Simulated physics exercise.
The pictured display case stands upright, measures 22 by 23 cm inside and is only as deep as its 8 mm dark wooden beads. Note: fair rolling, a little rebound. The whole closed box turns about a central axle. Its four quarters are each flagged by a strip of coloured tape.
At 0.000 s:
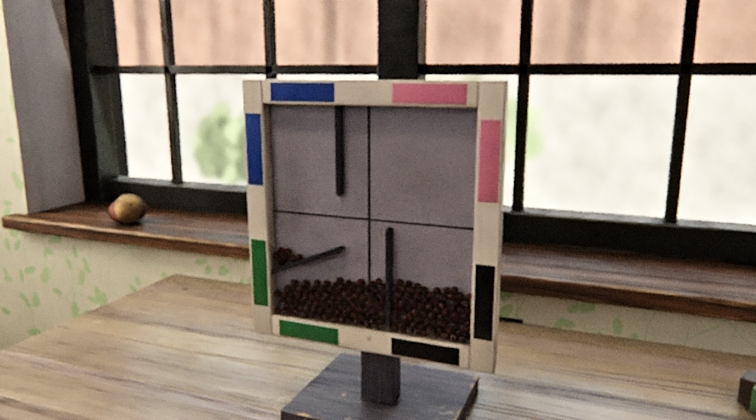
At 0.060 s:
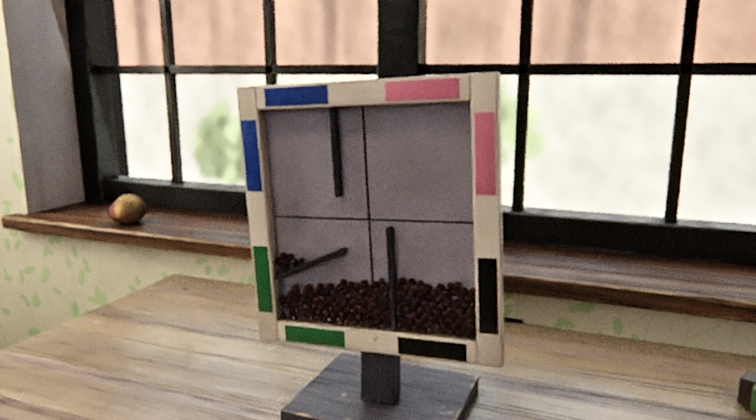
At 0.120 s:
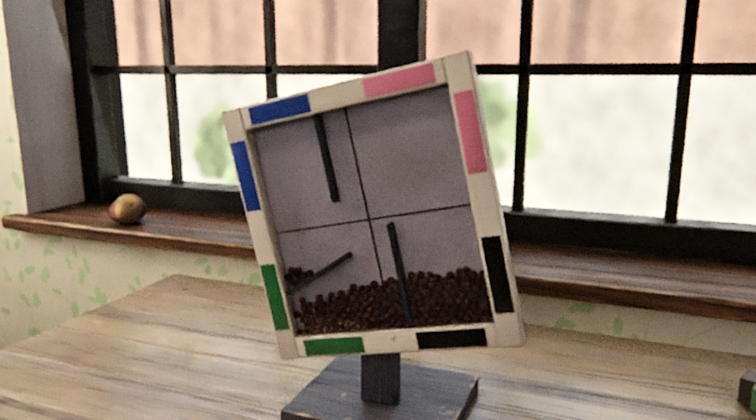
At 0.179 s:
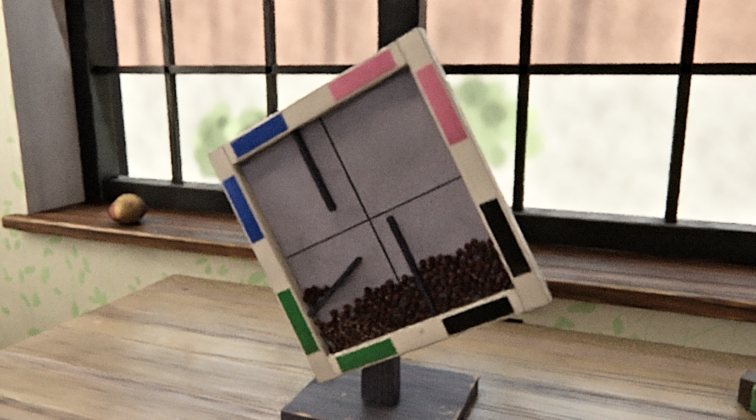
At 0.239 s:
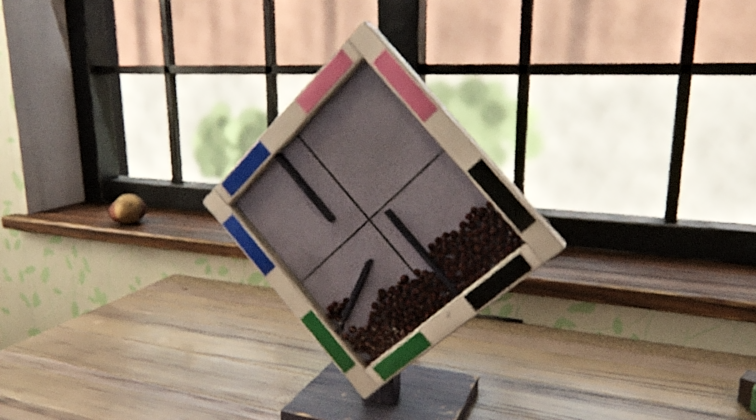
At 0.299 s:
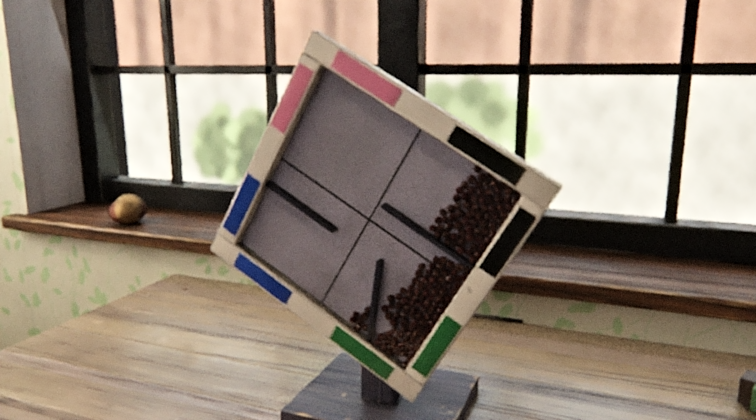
A square framed box of dark beads turns anticlockwise, and the beads shift toward the right.
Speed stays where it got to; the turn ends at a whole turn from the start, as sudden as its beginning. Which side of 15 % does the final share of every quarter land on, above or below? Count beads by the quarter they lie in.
Black quarter above, blue quarter below, green quarter above, pink quarter below.
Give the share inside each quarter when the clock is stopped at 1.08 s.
Black quarter: 20; blue quarter: 5; green quarter: 10; pink quarter: 65.
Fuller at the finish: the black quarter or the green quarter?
By the end, the black quarter holds more.
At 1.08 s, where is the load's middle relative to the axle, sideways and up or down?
It sits about 3 cm right and about 5 cm below the axle.
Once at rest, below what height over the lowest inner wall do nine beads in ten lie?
I'd put it at close to 8 centimetres.
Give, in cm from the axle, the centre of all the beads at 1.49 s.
4 cm right, 7 cm below.
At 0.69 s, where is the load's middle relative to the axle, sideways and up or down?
2 cm right, 3 cm above.
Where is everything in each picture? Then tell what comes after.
The first picture shows level, about 170 beads; beads centred (371, 304); top one (281, 251); black (425, 351), blue (302, 92), green (308, 332), pink (429, 94).
The second picture shows turned 3° anticlockwise; beads centred (375, 304); top one (290, 257).
The third picture shows turned 13° anticlockwise; beads centred (388, 303); top one (466, 270).
The fourth picture shows turned 28° anticlockwise; beads centred (407, 299); top one (491, 242).
The fifth picture shows turned 44° anticlockwise; beads centred (425, 288); top one (490, 205).
The sixth picture shows turned 60° anticlockwise; beads centred (439, 272); top one (478, 169); black (507, 243), blue (241, 205), green (436, 347), pink (292, 99); walls (476, 269) to (385, 206), (266, 182) to (334, 230), (369, 342) to (380, 262).
After 0.69 s it has turned 165°, the beads' middle is 2 cm right of and 3 cm above the axle; by quarter, black 20 %, blue 5 %, green 50 %, pink 25 %.
After 1.08 s it has turned 269°, the beads' middle is 3 cm right of and 5 cm below the axle; by quarter, black 20 %, blue 5 %, green 10 %, pink 65 %.
After 1.49 s it has turned 360°, the beads' middle is 4 cm right of and 7 cm below the axle; by quarter, black 85 %, green 15 %.
All still by 2.6 s, black 75 %, blue 0 %, green 25 %, pink 0 %.
